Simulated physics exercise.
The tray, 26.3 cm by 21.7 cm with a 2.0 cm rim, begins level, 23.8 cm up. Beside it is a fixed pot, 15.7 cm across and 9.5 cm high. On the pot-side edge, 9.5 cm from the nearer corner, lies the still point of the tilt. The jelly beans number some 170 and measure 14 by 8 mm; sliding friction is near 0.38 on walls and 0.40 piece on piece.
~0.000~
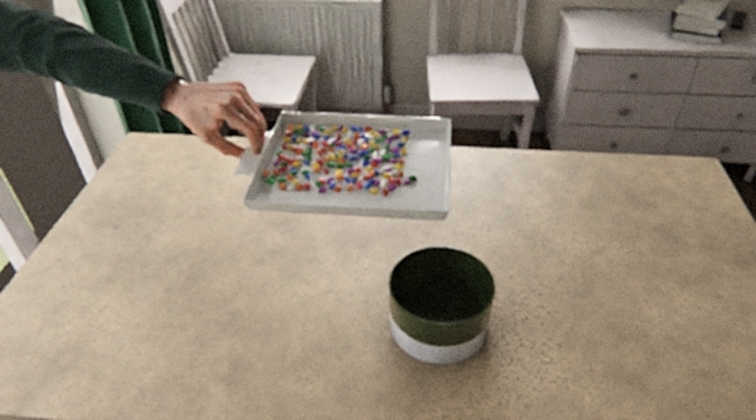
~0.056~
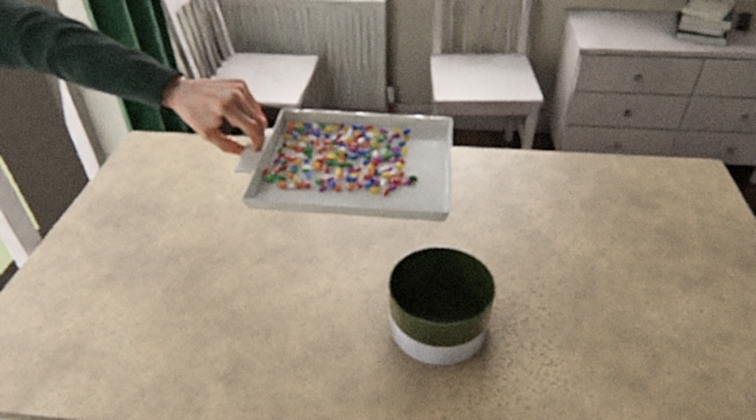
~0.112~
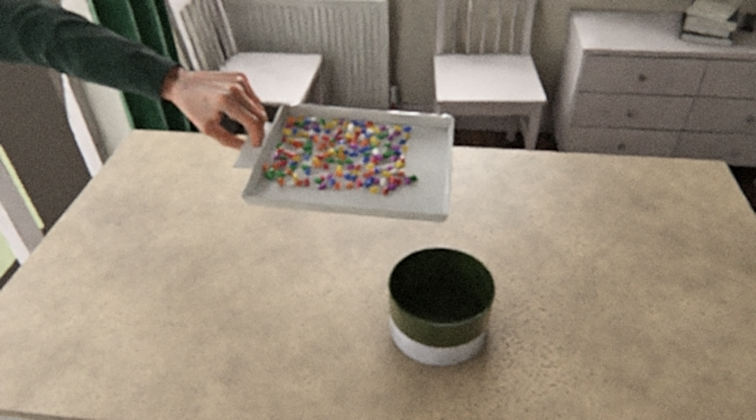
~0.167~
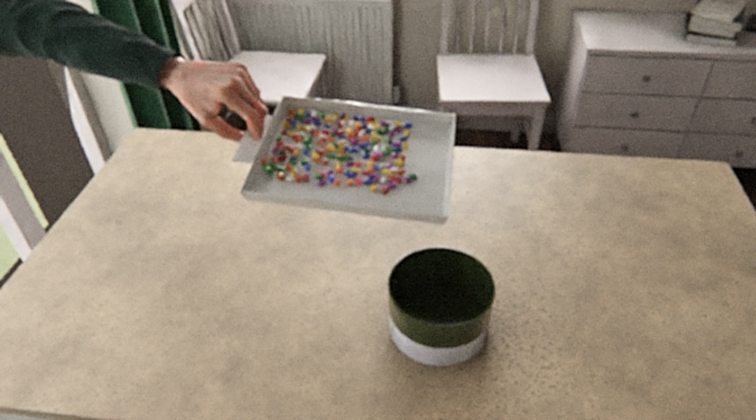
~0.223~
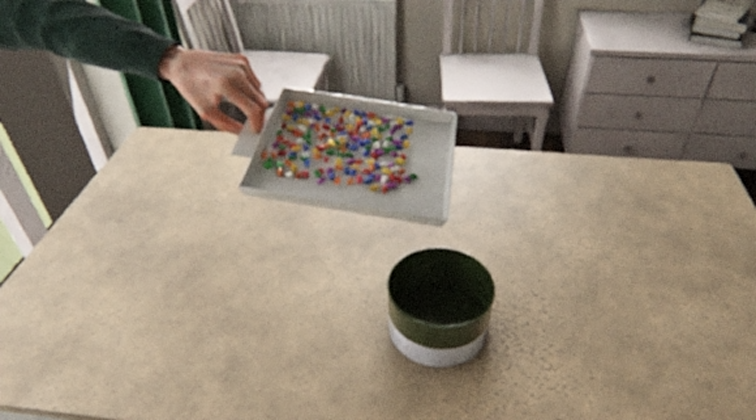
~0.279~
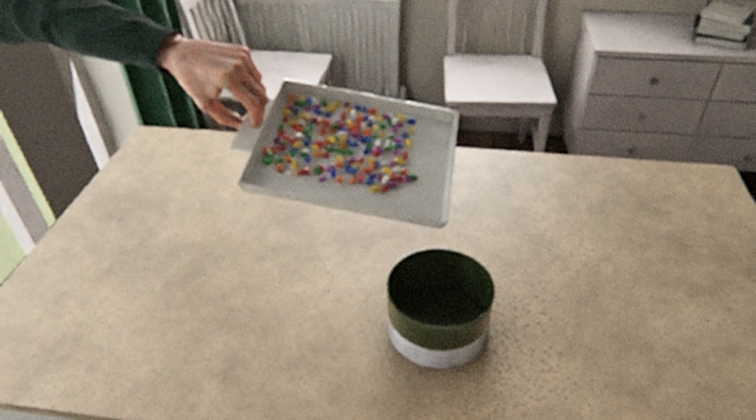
In a room with white chairs and a chest of drawers, a hand in a green sleeve holds a pale tray of small colourful pieces level above a table, near a dark green and white pot. The hand slowly raises the tray's left side, tilting it slightly toward the right, while the pieces stay clustered together.
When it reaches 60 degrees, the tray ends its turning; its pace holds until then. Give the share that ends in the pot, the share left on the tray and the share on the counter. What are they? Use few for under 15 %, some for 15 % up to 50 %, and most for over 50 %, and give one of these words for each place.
Pot: Some, left on the tray: Most, counter: Few.
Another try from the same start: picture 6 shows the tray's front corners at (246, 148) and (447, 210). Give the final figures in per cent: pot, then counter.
In the pot: 5 per cent; on the counter: 35 per cent.
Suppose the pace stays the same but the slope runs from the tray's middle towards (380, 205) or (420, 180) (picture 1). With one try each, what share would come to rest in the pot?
Near 10 and 5 per cent, in that order.
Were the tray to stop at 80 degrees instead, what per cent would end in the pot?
Roughly 90 percent.
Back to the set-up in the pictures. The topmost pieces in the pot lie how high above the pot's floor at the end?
It reaches roughly 1.0 cm.
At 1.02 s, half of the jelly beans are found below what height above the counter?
Median height: Approx. 24 cm.
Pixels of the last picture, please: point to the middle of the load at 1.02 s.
(424, 204) or thereabouts.
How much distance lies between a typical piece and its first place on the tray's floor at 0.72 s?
By then it sits near 7 cm from where it began.
Then, at 0.72 s, tilt 35 degrees; the tray holds 100 %, the pot 0 %.
After 1.02 s, tilt 50 degrees; the tray holds 100 %, the pot 0 %.
After 1.41 s, tilt 60 degrees; the tray holds 70 %, the pot 25 %.
At rest (2.5 s), pot 35 %, tray 65 %, counter 0 %.
